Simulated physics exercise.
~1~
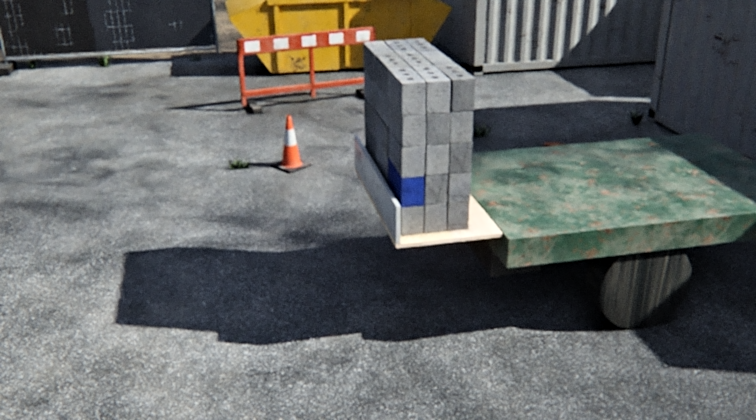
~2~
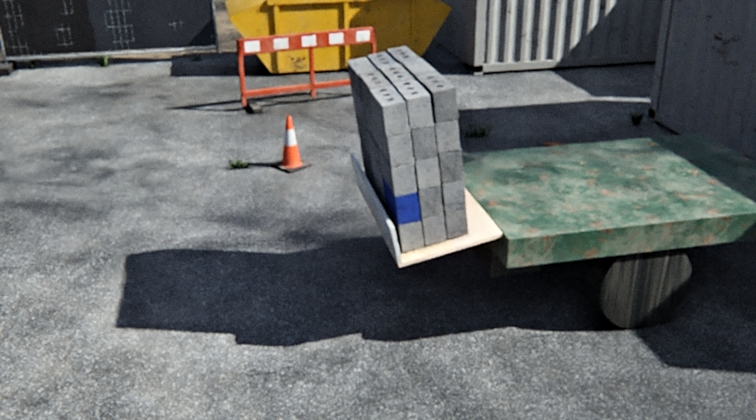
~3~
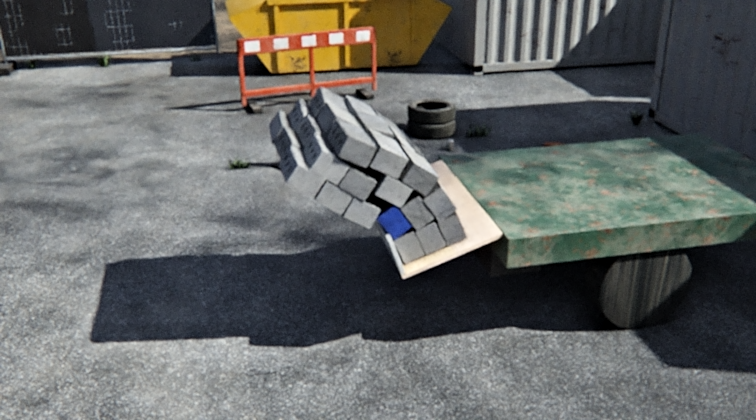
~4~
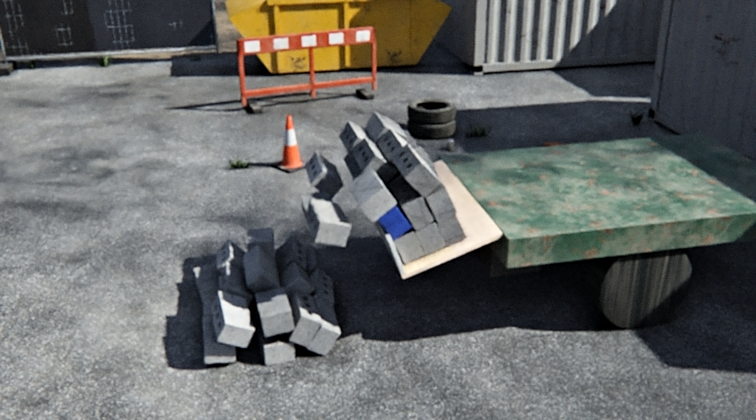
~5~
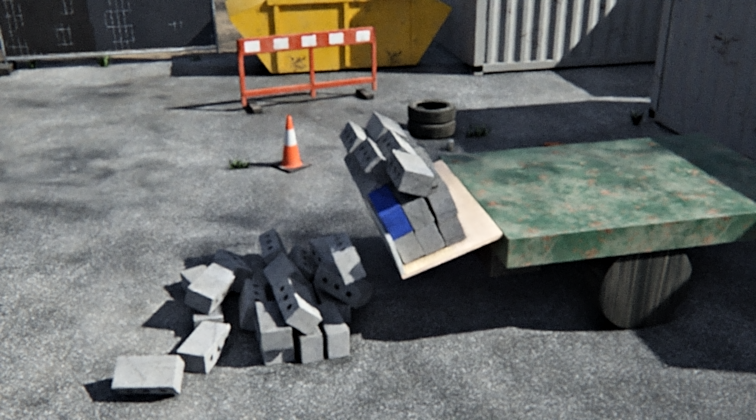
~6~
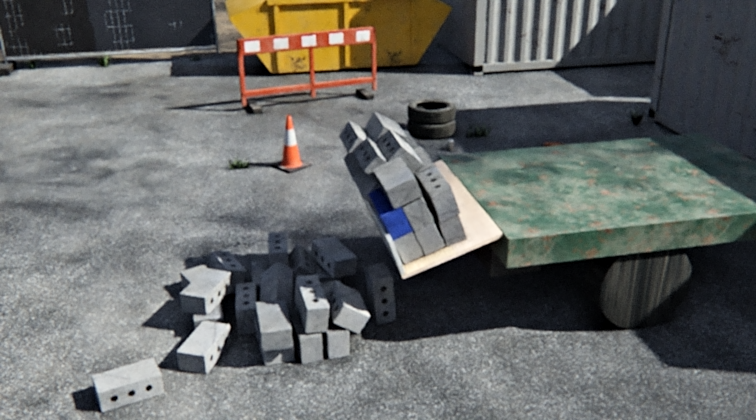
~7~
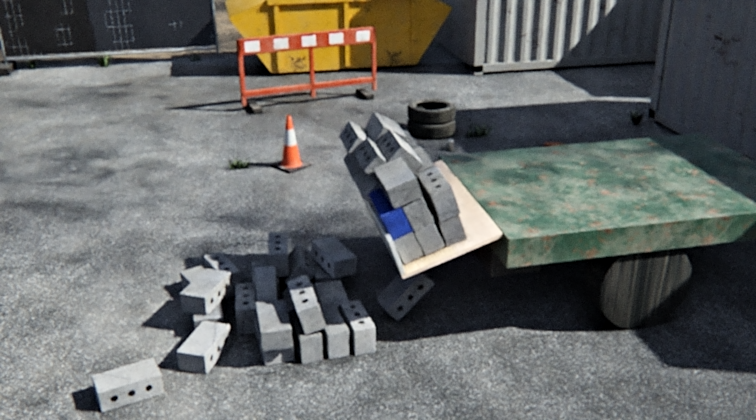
A sunlit paved yard is seen from slightly above, with a yellow skip, a red and white barrier and an orange cone behind. At right stands a mottled green flat-bed, and on the pale flap at its left end rests a tall stack of grey blocks, one of them blue. The flap droops, and the stack leans left. Its upper part topples and spills onto the ground below, where the blocks tumble and scatter. The flap stays tilted, holding a leaning cluster with the blue block still aboard, above the heap.
